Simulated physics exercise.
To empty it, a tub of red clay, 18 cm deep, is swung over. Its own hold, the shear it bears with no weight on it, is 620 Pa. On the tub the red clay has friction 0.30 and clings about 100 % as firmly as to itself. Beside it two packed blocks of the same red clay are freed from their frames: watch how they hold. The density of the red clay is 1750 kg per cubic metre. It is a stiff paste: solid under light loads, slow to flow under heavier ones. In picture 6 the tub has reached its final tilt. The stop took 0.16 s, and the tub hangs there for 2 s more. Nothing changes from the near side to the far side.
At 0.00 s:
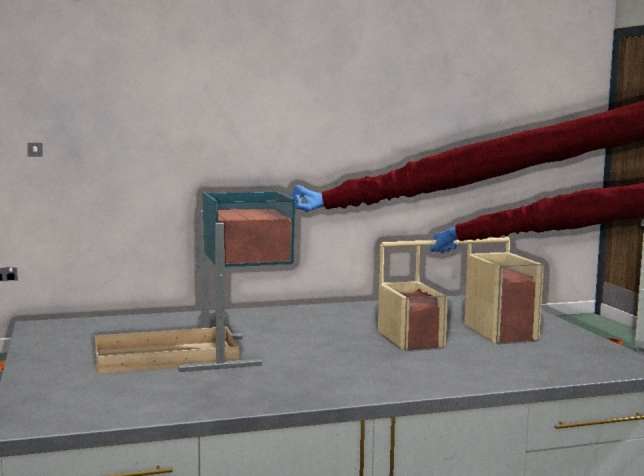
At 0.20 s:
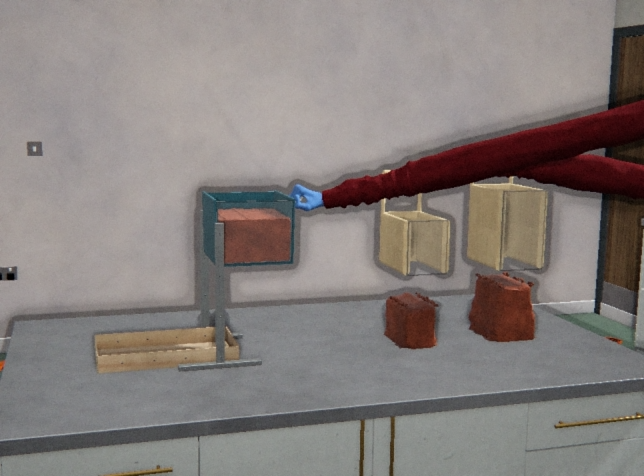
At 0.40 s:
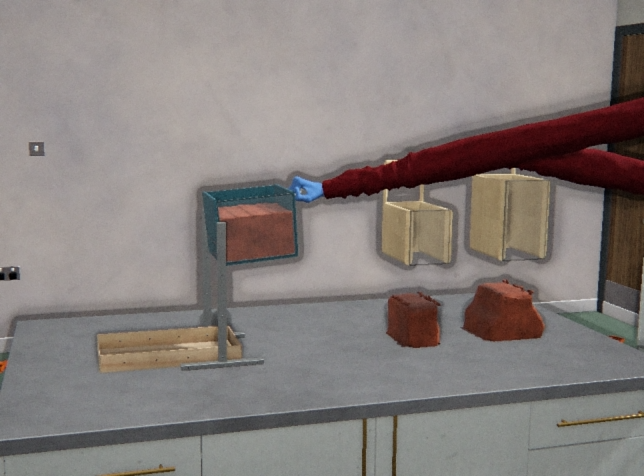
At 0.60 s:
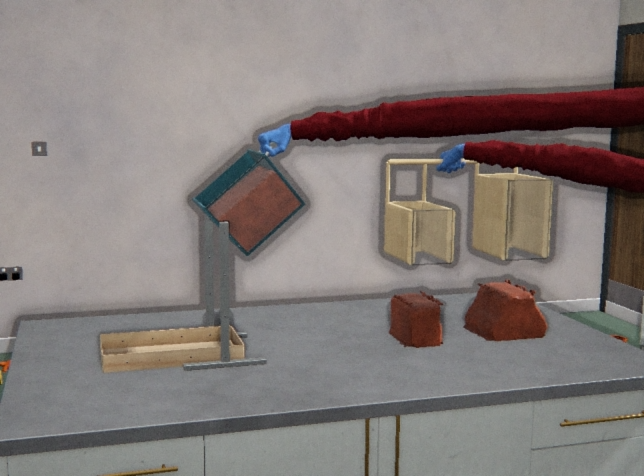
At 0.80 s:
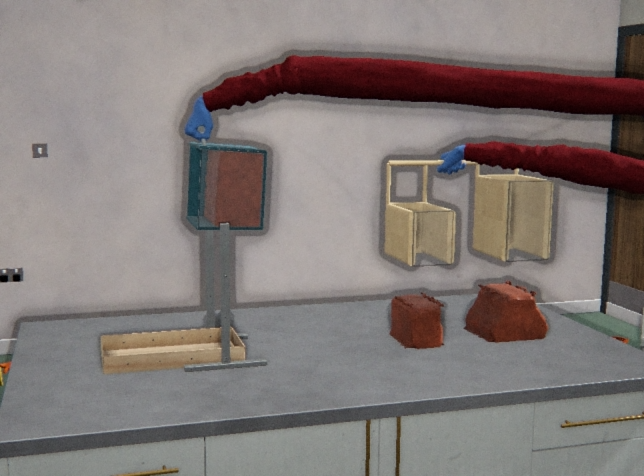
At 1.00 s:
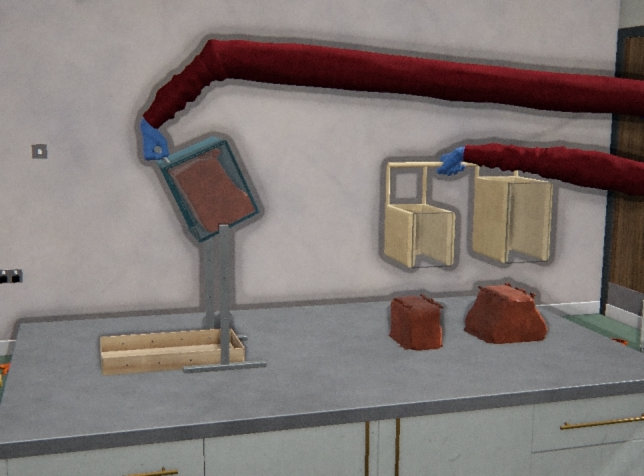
Two gloved hands lift pale molds off red clay blocks, then rotate a clay-filled tub leftward.
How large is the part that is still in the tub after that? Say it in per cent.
Close to 13 per cent.
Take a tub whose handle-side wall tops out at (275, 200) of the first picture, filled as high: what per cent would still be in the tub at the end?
In that case some 16 per cent.
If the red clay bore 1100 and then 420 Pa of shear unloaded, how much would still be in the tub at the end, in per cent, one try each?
In turn about 100 %, 12 %.
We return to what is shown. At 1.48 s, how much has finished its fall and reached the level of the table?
About 65 %.
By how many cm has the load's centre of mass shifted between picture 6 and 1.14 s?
Some 9 cm.
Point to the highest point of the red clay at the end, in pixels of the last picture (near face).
Around (245, 197).
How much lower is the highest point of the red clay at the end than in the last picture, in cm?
Roughly 13 cm.
After 1.14 s, the tub is at 115 degrees and holds 59 %.
After 1.31 s, the tub is at 115 degrees and holds 32 %.
After 1.48 s, the tub is at 115 degrees and holds 15 %.
After 1.65 s, the tub is at 115 degrees and holds 13 %.
After 3.00 s, the tub is at 115 degrees and holds 13 %.
